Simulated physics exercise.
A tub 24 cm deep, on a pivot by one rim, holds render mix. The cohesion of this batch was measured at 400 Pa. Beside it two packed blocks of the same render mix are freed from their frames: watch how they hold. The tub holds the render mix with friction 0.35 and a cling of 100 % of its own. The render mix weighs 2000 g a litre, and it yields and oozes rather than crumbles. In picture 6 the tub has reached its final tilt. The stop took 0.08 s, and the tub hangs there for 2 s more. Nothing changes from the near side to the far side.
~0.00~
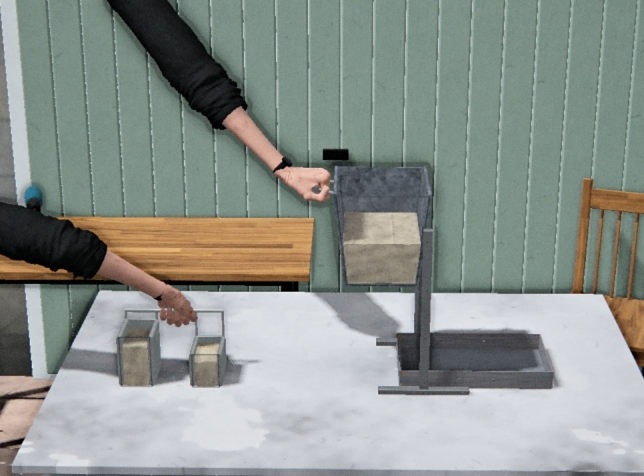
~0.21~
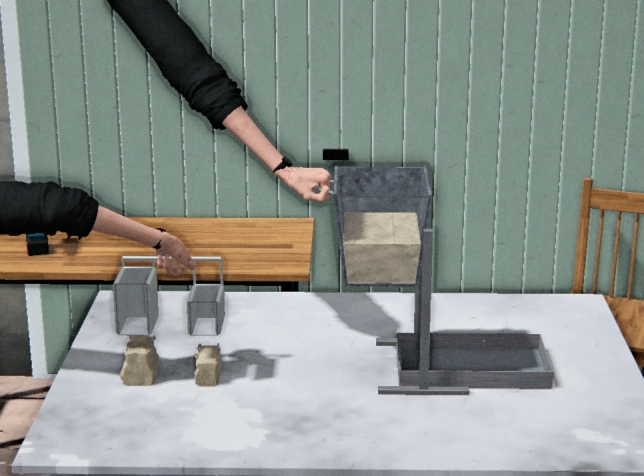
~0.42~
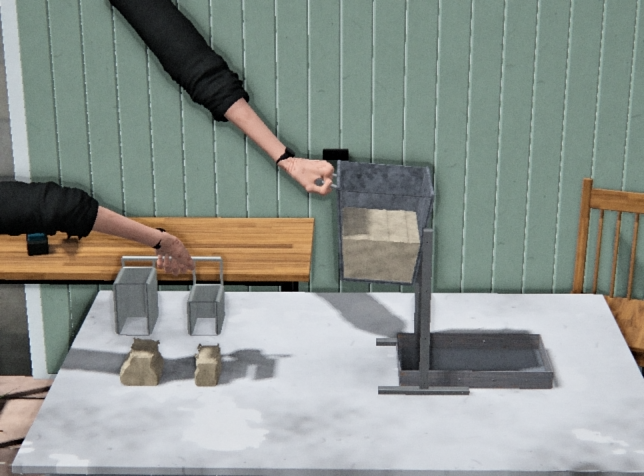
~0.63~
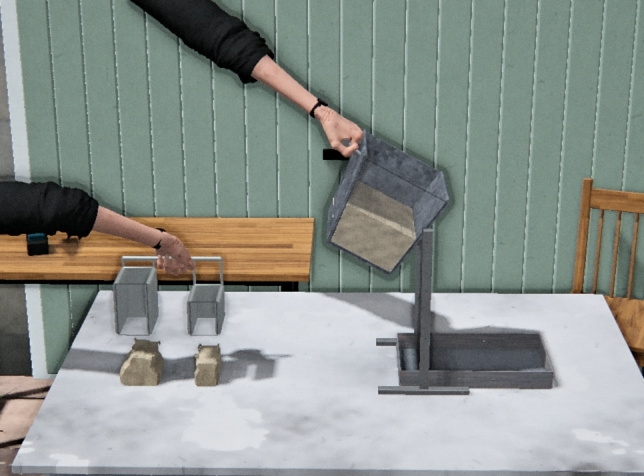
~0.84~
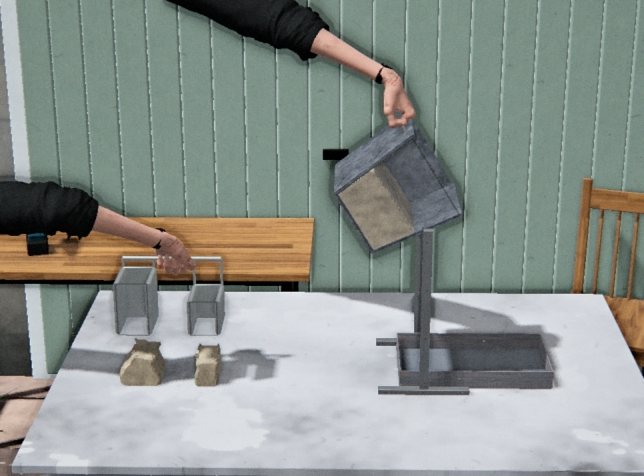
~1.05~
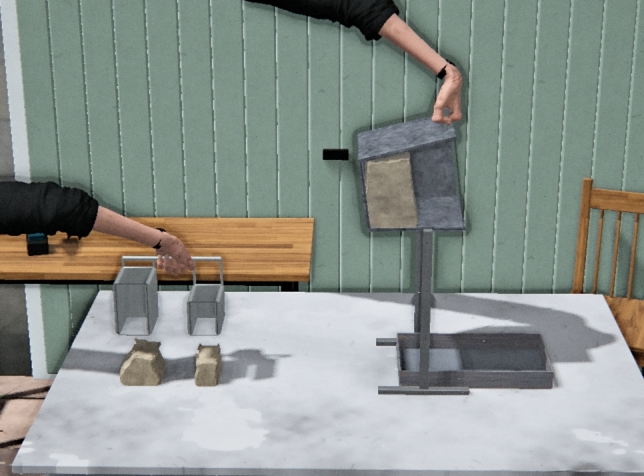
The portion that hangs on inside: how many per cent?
About 100 %.
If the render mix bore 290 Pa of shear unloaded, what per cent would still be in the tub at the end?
It would be near 100 %.
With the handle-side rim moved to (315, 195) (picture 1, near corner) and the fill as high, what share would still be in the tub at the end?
Then about 80 %.
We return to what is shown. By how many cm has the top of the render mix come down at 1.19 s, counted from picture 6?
Some 4 cm.
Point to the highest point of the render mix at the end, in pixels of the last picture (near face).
At about (405, 184).
After 1.19 s, the tub is at 82 degrees and holds 100 %.
After 1.36 s, the tub is at 82 degrees and holds 100 %.
After 1.53 s, the tub is at 82 degrees and holds 100 %.
After 1.70 s, the tub is at 82 degrees and holds 100 %.
After 3.05 s, at the end, the tub is at 82 degrees and holds 100 %.
